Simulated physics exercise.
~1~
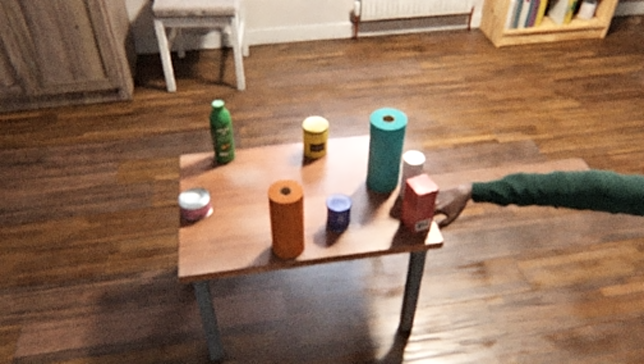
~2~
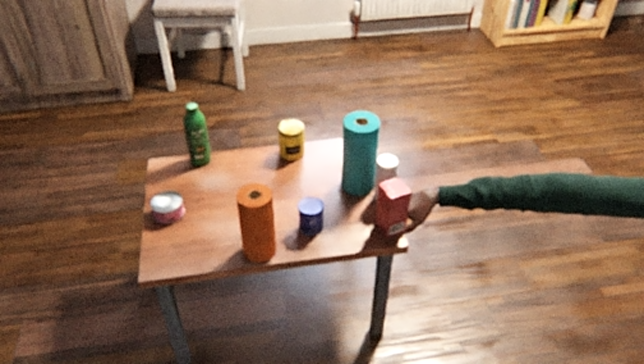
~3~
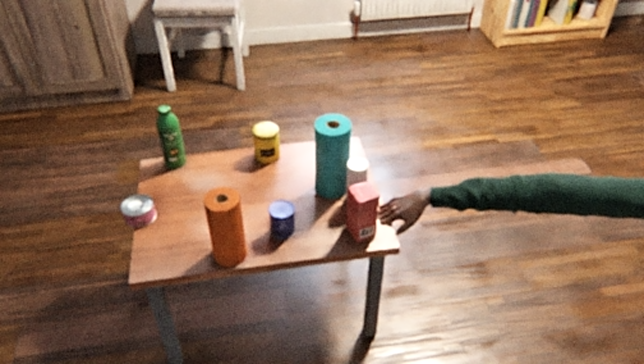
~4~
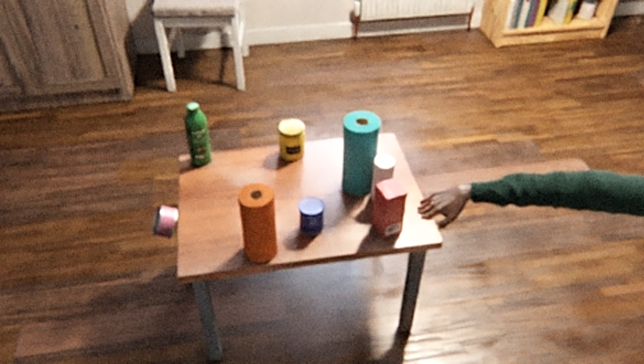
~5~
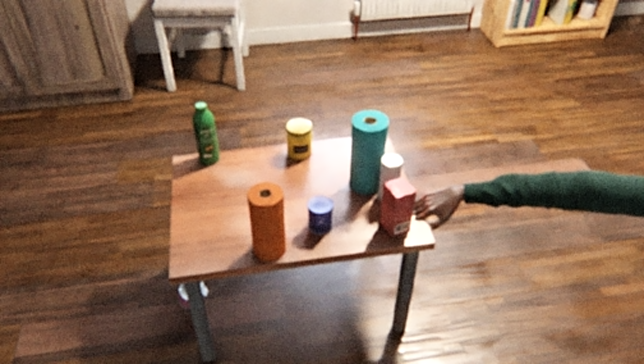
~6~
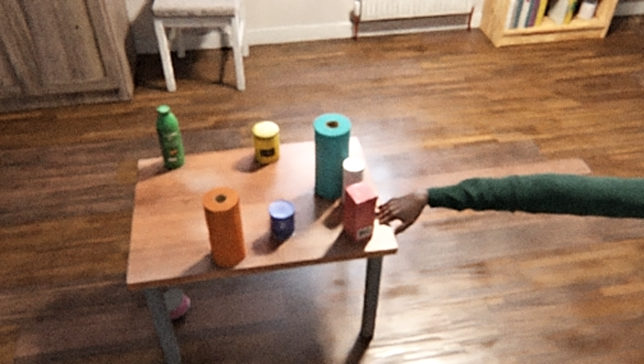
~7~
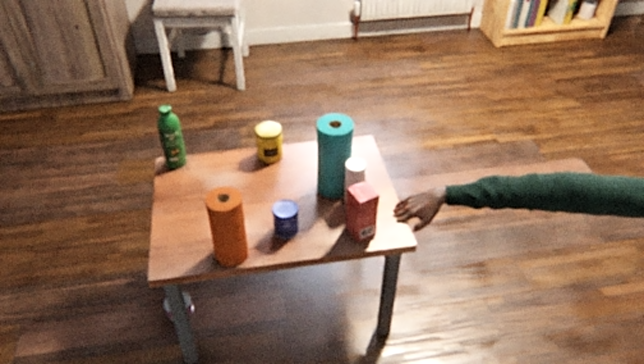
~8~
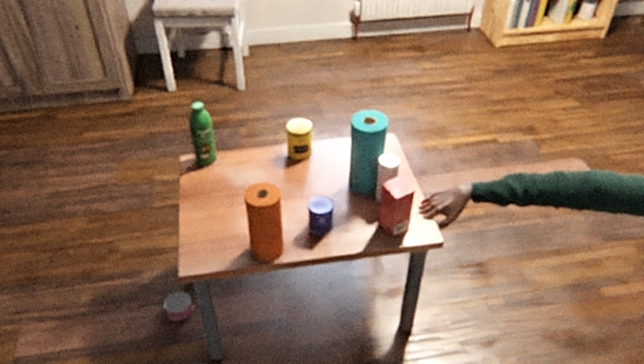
In a room with a wooden floor, a hand at the right jolted a small table left and right several times, and a pink tub slid off the left edge and ended on the floor while the bottle, rolls and other containers stayed upright on top.
